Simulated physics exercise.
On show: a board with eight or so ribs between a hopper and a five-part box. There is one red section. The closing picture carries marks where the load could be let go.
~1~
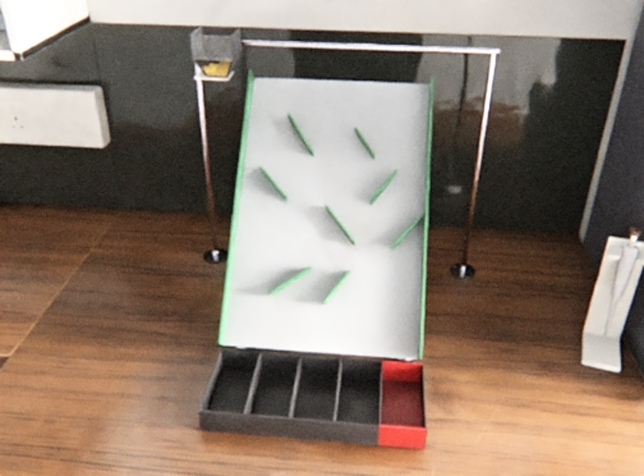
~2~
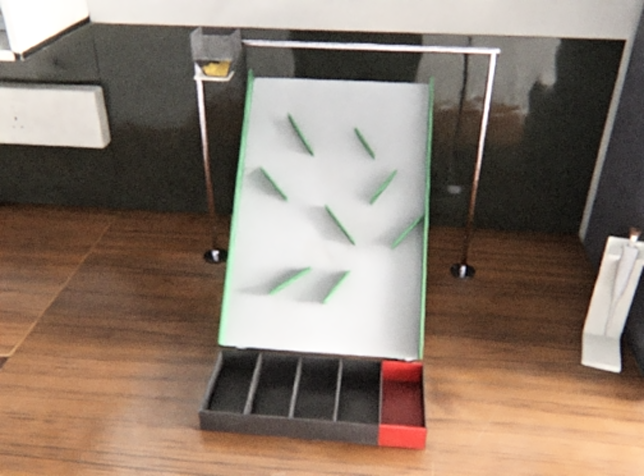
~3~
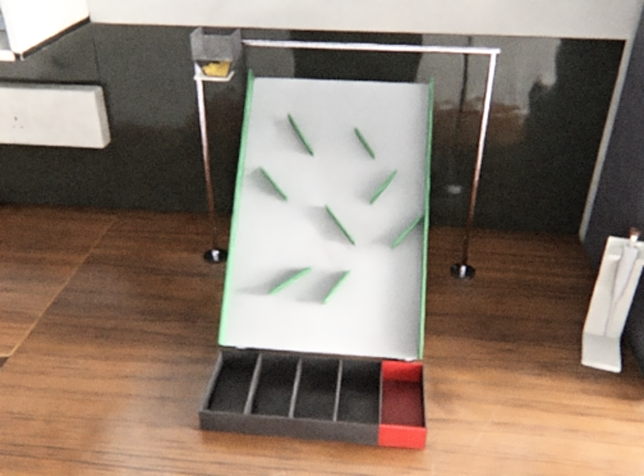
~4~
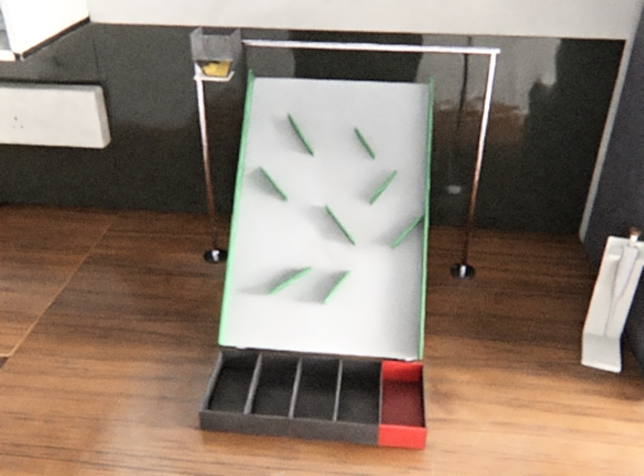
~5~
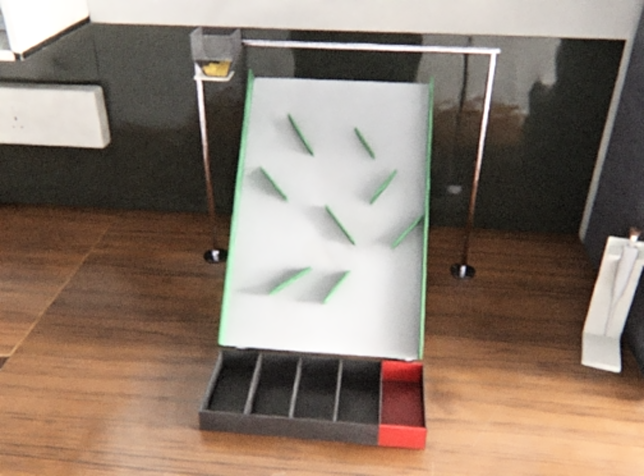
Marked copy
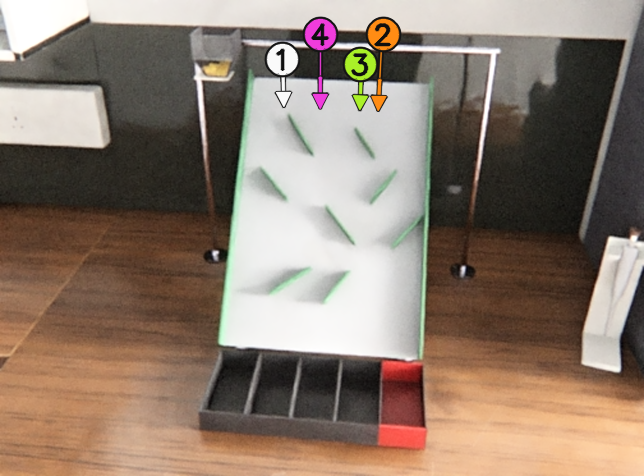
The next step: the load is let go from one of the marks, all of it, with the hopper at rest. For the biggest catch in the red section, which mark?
4 is best.
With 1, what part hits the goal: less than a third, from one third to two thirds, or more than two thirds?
Less than a third.
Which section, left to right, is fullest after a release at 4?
It is the fifth one.
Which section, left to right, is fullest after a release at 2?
The fourth.
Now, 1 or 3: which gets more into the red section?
Mark 3.
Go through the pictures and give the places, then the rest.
In the first frame, hopper near (218, 67), puffed corn balls, door shut.
In the second frame, ribs (289, 113) to (312, 151), (356, 127) to (374, 155), (260, 166) to (287, 198).
In the third frame, ribs (371, 201) to (396, 170), (325, 204) to (355, 242), (392, 246) to (422, 215).
In the fourth frame, ribs (269, 293) to (311, 267), (323, 303) to (350, 270).
In the fifth frame, red section near (402, 436), number 5 of 5 from the left.
On the marked copy, mark 1 meets the board at (283, 101); mark 2 meets the board at (378, 105); mark 3 meets the board at (360, 104); mark 4 meets the board at (320, 103).
If 1 is chosen, a small share in the red section, the bulk in other sections, a small share outside the box.
If 2 is chosen, close to a third in the red section, close to two thirds in other sections.
If 3 is chosen, close to half in the red section, close to half in other sections.
If 4 is chosen, the bulk in the red section, close to a quarter in other sections.
